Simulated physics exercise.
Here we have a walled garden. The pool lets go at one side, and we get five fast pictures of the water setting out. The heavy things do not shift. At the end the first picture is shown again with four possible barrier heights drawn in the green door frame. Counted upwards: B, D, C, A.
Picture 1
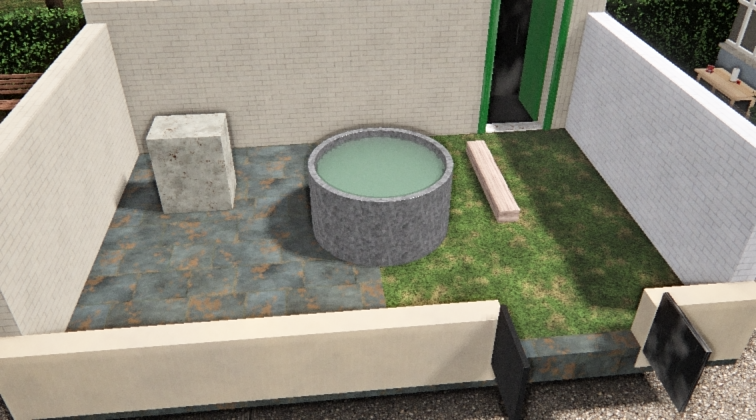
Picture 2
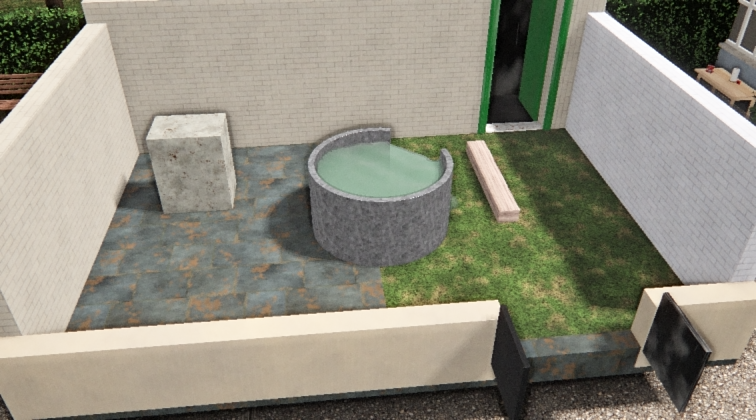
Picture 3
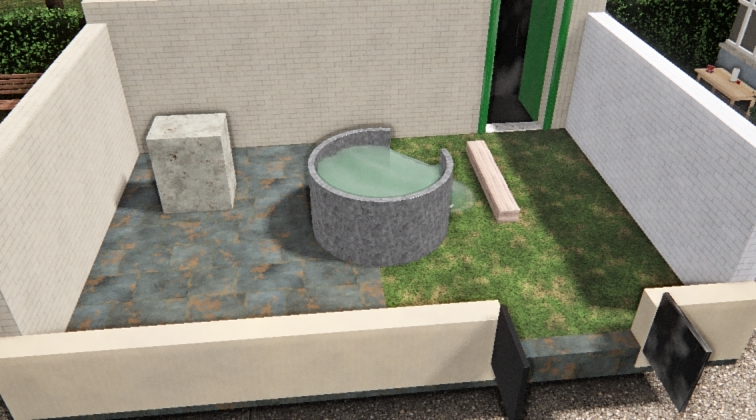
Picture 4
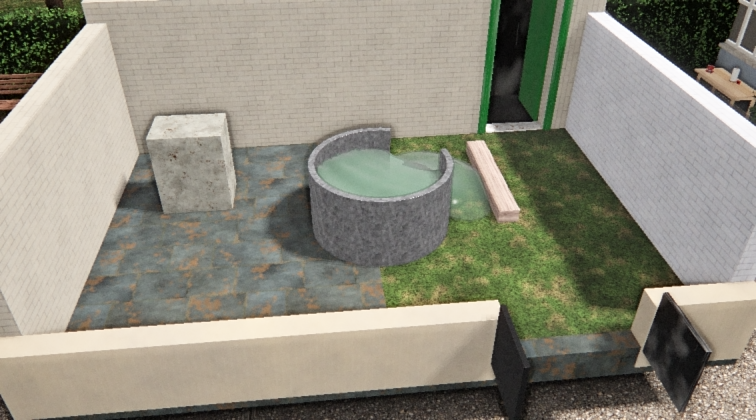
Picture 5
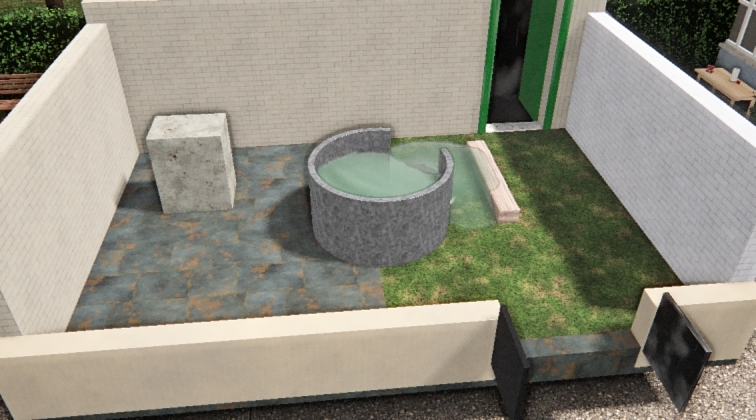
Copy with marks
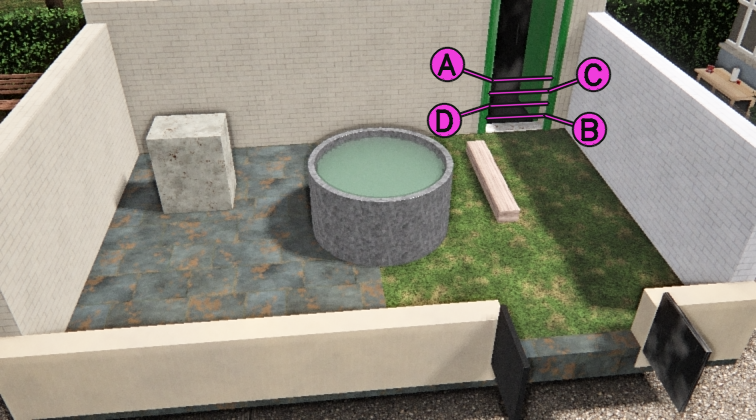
A round stone pool opens at the back right, and greenish water spreads across the grass.
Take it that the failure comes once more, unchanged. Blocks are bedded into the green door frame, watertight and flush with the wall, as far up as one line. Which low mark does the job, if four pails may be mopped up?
Mark B.
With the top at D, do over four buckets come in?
No.
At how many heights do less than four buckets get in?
All of them.
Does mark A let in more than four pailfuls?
No, not at all.
On the marked copy, A at (521, 79); B at (516, 116); C at (519, 92); D at (518, 104); from the bottom up B, D, C, A.
Choosing A, nothing gets over.
Choosing B, nothing gets over.
Choosing C, nothing gets over.
Choosing D, nothing gets over.
